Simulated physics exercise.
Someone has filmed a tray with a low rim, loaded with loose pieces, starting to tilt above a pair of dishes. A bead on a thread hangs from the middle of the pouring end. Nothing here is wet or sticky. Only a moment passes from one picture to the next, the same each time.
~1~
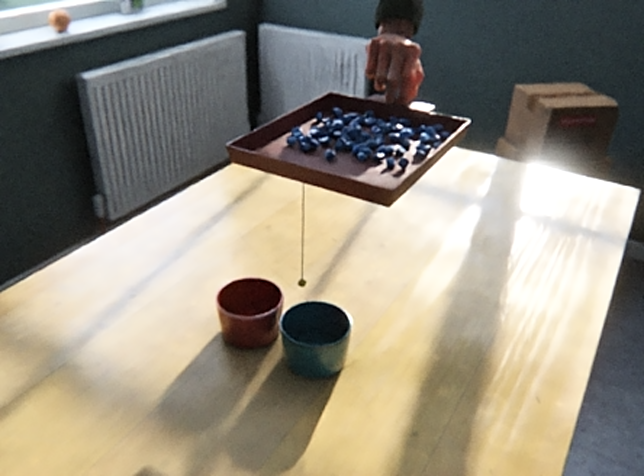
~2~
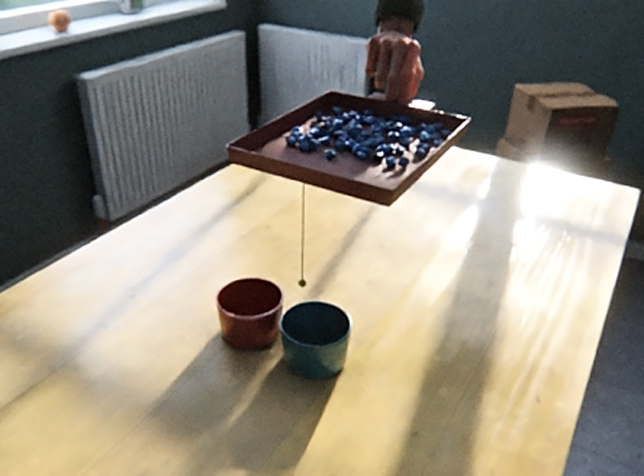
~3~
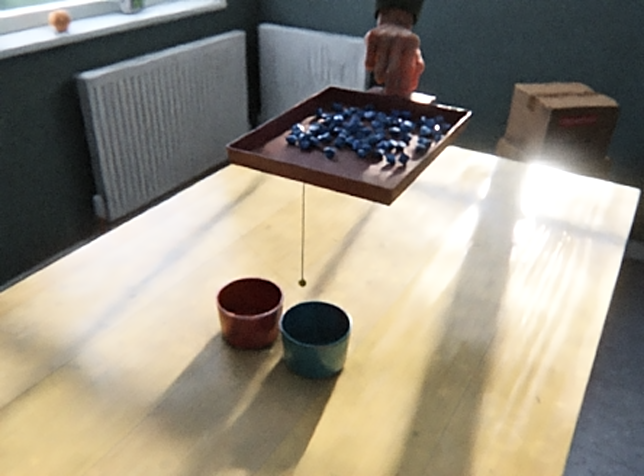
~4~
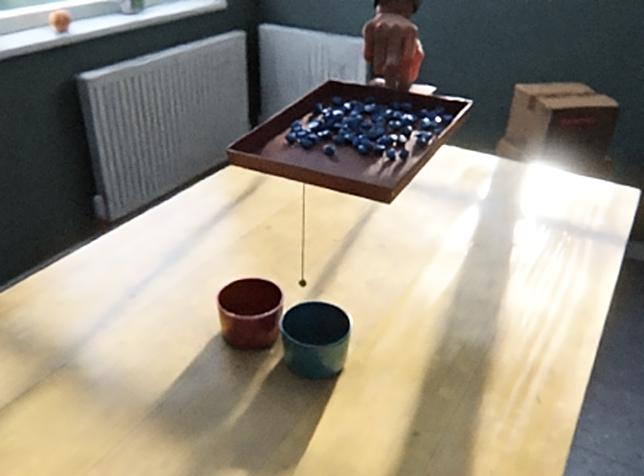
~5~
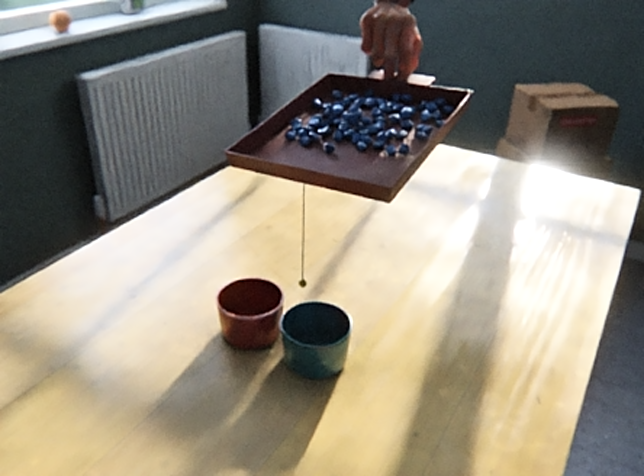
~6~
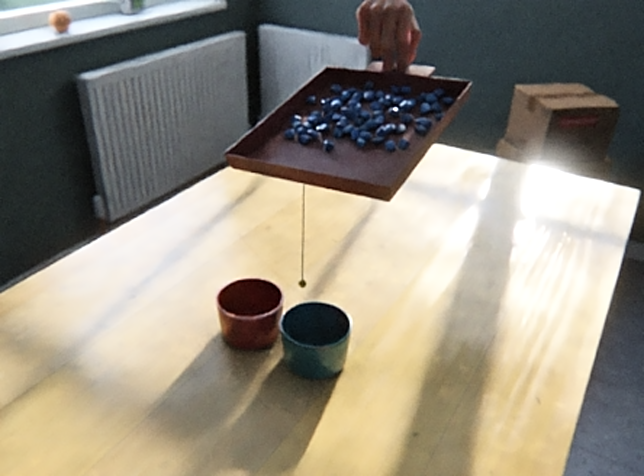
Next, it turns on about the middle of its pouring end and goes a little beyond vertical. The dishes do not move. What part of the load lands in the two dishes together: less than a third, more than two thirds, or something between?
Together they catch from one third to two thirds.
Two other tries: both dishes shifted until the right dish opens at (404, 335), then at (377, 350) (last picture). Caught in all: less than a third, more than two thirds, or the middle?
First less than a third, then under a third.
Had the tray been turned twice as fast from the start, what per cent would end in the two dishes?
Near 40 %.
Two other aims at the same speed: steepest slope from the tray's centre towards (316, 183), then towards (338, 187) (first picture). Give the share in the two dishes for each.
In turn 60 and 50 in a hundred.
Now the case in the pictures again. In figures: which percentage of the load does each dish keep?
For the left dish some 50 %, for the right dish some 0 %.
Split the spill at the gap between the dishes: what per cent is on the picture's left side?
It comes to 90 per cent or so.
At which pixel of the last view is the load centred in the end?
Roughly at (235, 320).
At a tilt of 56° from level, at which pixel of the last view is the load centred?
Near (267, 158).
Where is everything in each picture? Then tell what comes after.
Corners of the pouring end (231, 145) and (391, 188), level; middle of the load (365, 136), aquarium stones; left dish (230, 328); right dish (297, 357); bead on its thread (302, 283), in the first picture.
Corners of the pouring end (231, 145) and (391, 188), level; middle of the load (365, 135), in the second picture.
Corners of the pouring end (230, 146) and (391, 187), tipped barely, lowest at the left corner; middle of the load (366, 131), in the third picture.
Corners of the pouring end (230, 148) and (390, 186), tipped a little, lowest at the left corner; middle of the load (366, 126), in the fourth picture.
Corners of the pouring end (229, 150) and (389, 185), tipped a little, lowest at the left corner; middle of the load (366, 121), in the fifth picture.
Corners of the pouring end (228, 152) and (388, 184), tipped a little, lowest at the left corner; middle of the load (365, 116); left dish (230, 329); right dish (297, 358), in the sixth picture.
Just after the last frame, tray tipped steeply; almost all on the tray; about a tenth in the air.
A moment on, tray tipped right over; the larger part on the tray; about a tenth in the left dish; about a tenth outside both; just a few in the air.
Further on, tray tipped past a quarter turn; just a few in the right dish; roughly half in the left dish; roughly half outside both.
When it is over, tray tipped past a quarter turn; just a few in the right dish; roughly half in the left dish; roughly half outside both.
